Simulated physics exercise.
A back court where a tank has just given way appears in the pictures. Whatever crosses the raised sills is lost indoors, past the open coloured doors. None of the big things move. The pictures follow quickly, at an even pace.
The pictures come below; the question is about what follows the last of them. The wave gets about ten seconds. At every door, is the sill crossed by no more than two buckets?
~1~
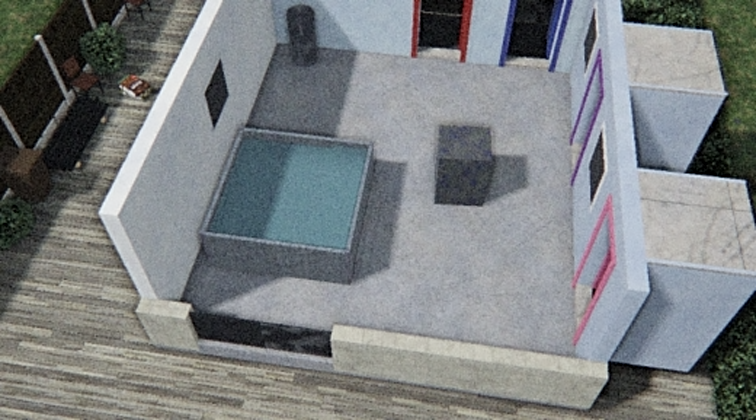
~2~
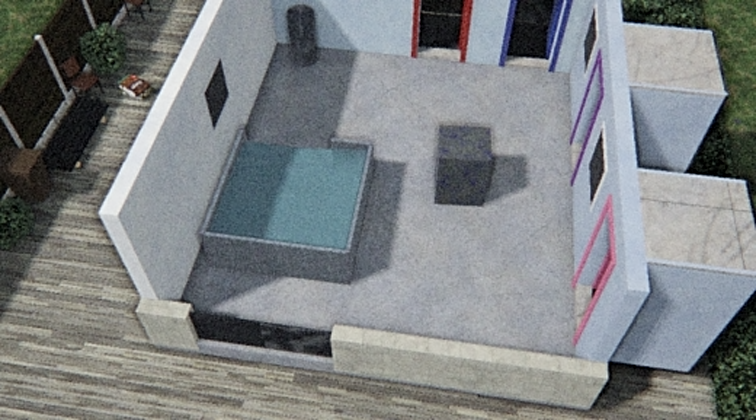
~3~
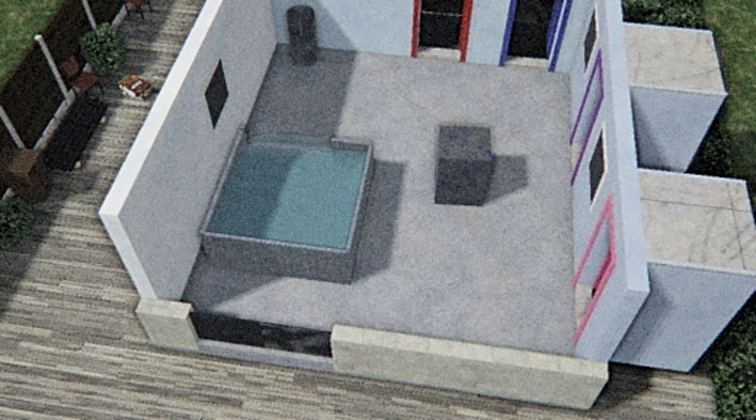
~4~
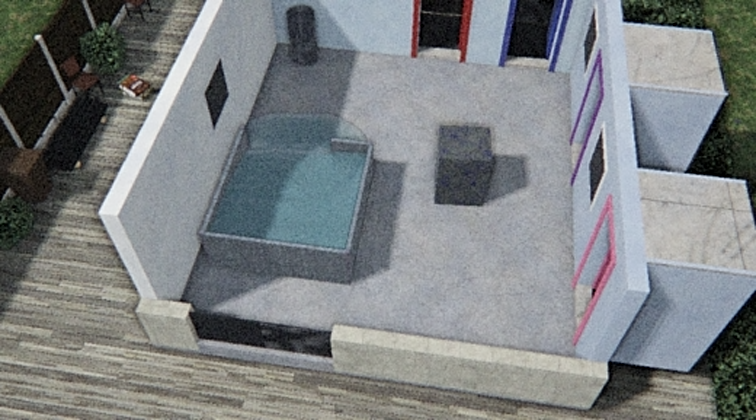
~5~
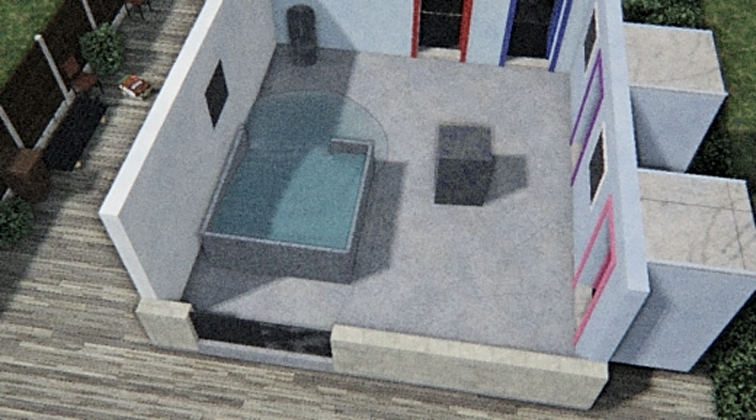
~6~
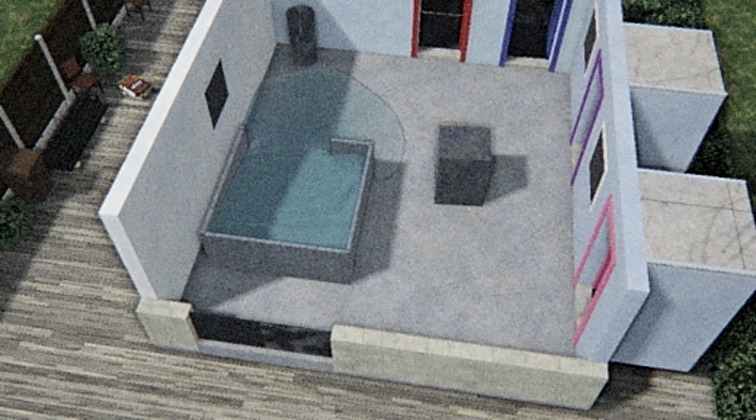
I expect the red door to see over two buckets; I expect the blue door to see over two buckets; I expect the pink door to see two buckets at most; I expect the purple door to see over two buckets.
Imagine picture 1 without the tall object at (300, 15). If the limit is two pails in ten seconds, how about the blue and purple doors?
I'd say blue crosses the mark and purple crosses the mark.
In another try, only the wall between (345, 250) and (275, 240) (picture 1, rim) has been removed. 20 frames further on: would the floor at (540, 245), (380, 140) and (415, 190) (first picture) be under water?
Submerged, untouched, untouched.
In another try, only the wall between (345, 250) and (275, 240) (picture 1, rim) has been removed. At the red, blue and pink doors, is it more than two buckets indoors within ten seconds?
The red door falls short; the blue door exceeds the mark; the pink door exceeds the mark.
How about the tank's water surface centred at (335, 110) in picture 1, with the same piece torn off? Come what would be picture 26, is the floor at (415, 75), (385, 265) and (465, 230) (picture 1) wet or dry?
Points in turn: Inundated; not reached; not reached.
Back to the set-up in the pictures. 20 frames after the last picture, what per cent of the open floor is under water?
Estimate: Near 50 %.
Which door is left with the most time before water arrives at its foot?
It's the pink one.
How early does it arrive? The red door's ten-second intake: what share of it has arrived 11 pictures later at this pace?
My figure is 10 in a hundred.
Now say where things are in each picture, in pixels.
The first picture shows the tank at (292, 189) is whole and still.
In the second picture, the front is at a hidden place, out from the gap on the tank's far side.
In the third picture, the front is at a hidden place, out from the gap on the tank's far side.
In the fourth picture, water pours out on the tank's far side and has run to (340, 120).
In the fifth picture, water pours out on the tank's far side and has run to (337, 95).
In the sixth picture, water pours out on the tank's far side and has run to (338, 73).
A moment on, water covers 30 % of the floor; the red door not reached, the blue door not reached, the pink door not reached, the purple door not reached.
Next, water covers 30 % of the floor; the red door under two buckets in, the blue door not reached, the pink door not reached, the purple door not reached.
Then, water covers 50 % of the floor; the red door over two buckets in, the blue door wet at the sill, nothing in, the pink door not reached, the purple door not reached.
Later, water covers 80 % of the floor; the red door over two buckets in, the blue door over two buckets in, the pink door wet at the sill, nothing in, the purple door over two buckets in.
In the end, water covers 95 % of the floor; the red door over two buckets in, the blue door far over two buckets in, the pink door wet at the sill, nothing in, the purple door far over two buckets in.
